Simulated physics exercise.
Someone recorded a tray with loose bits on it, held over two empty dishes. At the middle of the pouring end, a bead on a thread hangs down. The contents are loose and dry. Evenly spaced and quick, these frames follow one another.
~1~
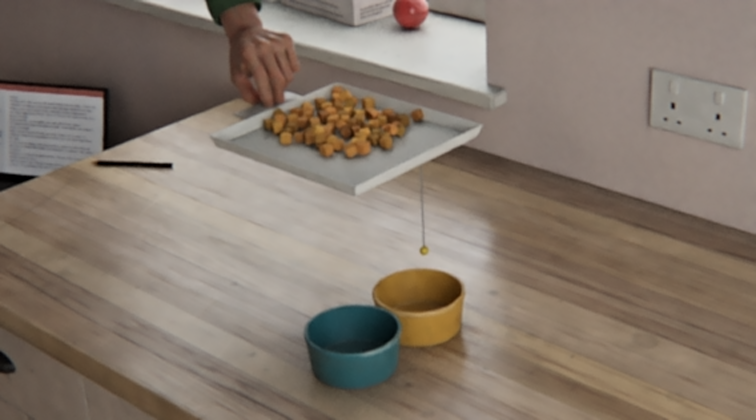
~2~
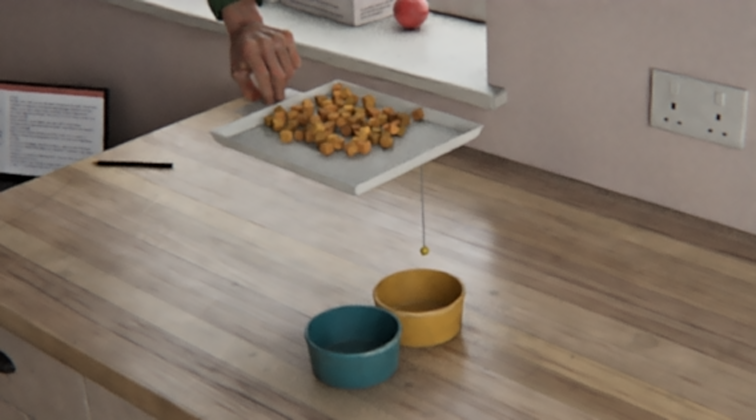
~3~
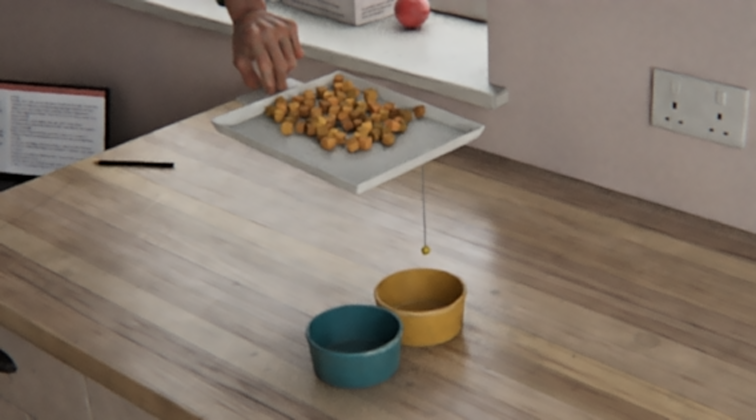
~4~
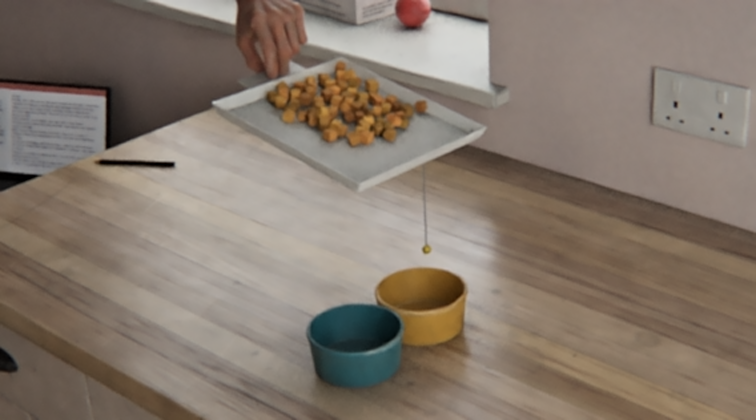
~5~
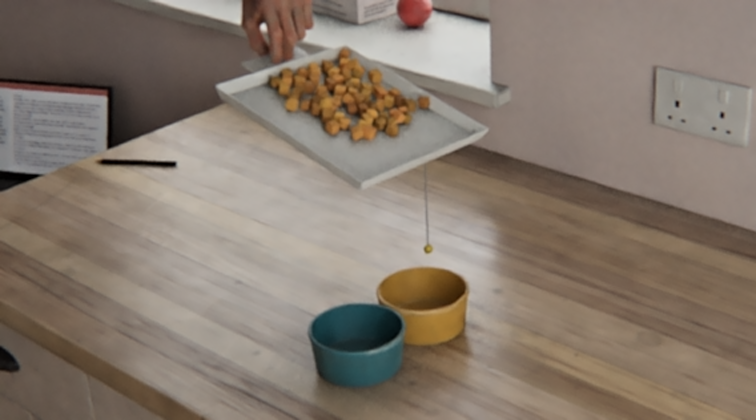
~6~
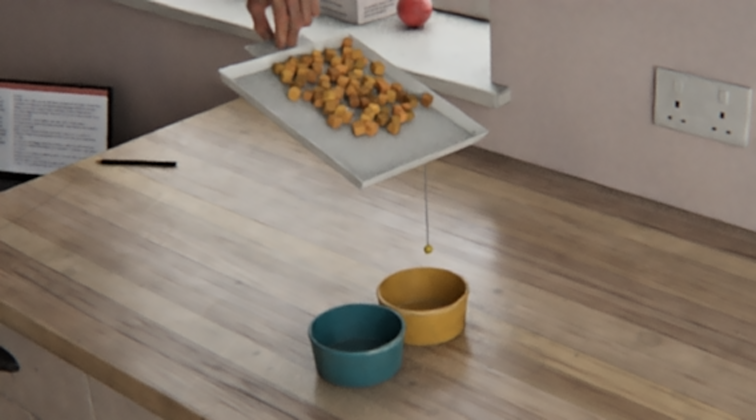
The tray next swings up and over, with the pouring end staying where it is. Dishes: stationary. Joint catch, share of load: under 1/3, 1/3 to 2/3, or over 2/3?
The catch totals below the one-third mark.
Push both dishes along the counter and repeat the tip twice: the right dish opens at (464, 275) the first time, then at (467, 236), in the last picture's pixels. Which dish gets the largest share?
The first try: The dish on the right. The second: The dish on the right.
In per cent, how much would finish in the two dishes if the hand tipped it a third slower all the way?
I'd put it at some 10 per cent.
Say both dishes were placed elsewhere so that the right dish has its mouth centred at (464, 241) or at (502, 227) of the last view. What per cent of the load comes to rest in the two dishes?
Roughly 30 per cent, then roughly 60 per cent.
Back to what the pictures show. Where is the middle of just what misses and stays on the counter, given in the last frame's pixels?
Its middle is at roughly (522, 285).
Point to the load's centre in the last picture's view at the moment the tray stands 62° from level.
Roughly at (449, 134).
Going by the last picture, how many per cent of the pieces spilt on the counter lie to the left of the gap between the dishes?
Roughly 0 in a hundred.
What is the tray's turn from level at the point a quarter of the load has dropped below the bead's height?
It is at around 75 degrees.
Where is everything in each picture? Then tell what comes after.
The first picture shows corners of the pouring end at (355, 184) and (476, 125), level; middle of the load at (342, 126), croutons; left dish at (388, 359); right dish at (453, 318); bead on its thread at (424, 251).
The second picture shows corners of the pouring end at (355, 184) and (476, 126), level; middle of the load at (342, 125).
The third picture shows corners of the pouring end at (357, 182) and (478, 126), tipped barely, lowest at the right corner; middle of the load at (344, 118).
The fourth picture shows corners of the pouring end at (359, 180) and (480, 127), tipped a little, lowest at the right corner; middle of the load at (346, 109).
The fifth picture shows corners of the pouring end at (362, 179) and (482, 128), tipped a little, lowest at the right corner; middle of the load at (349, 101).
The sixth picture shows corners of the pouring end at (363, 178) and (483, 130), tipped clearly, lowest at the right corner; middle of the load at (351, 93); left dish at (392, 358); right dish at (457, 317).
Soon, tray tipped steeply; most on the tray; a stray few outside both; a small part in the air.
A while on, tray tipped right over; a small part on the tray; a small part in the right dish; about two thirds outside both; a small part in the air.
Towards the end, tray tipped past a quarter turn; a small part in the right dish; most outside both.
Finally, tray tipped past a quarter turn; none in the left dish; a small part in the right dish; most outside both.
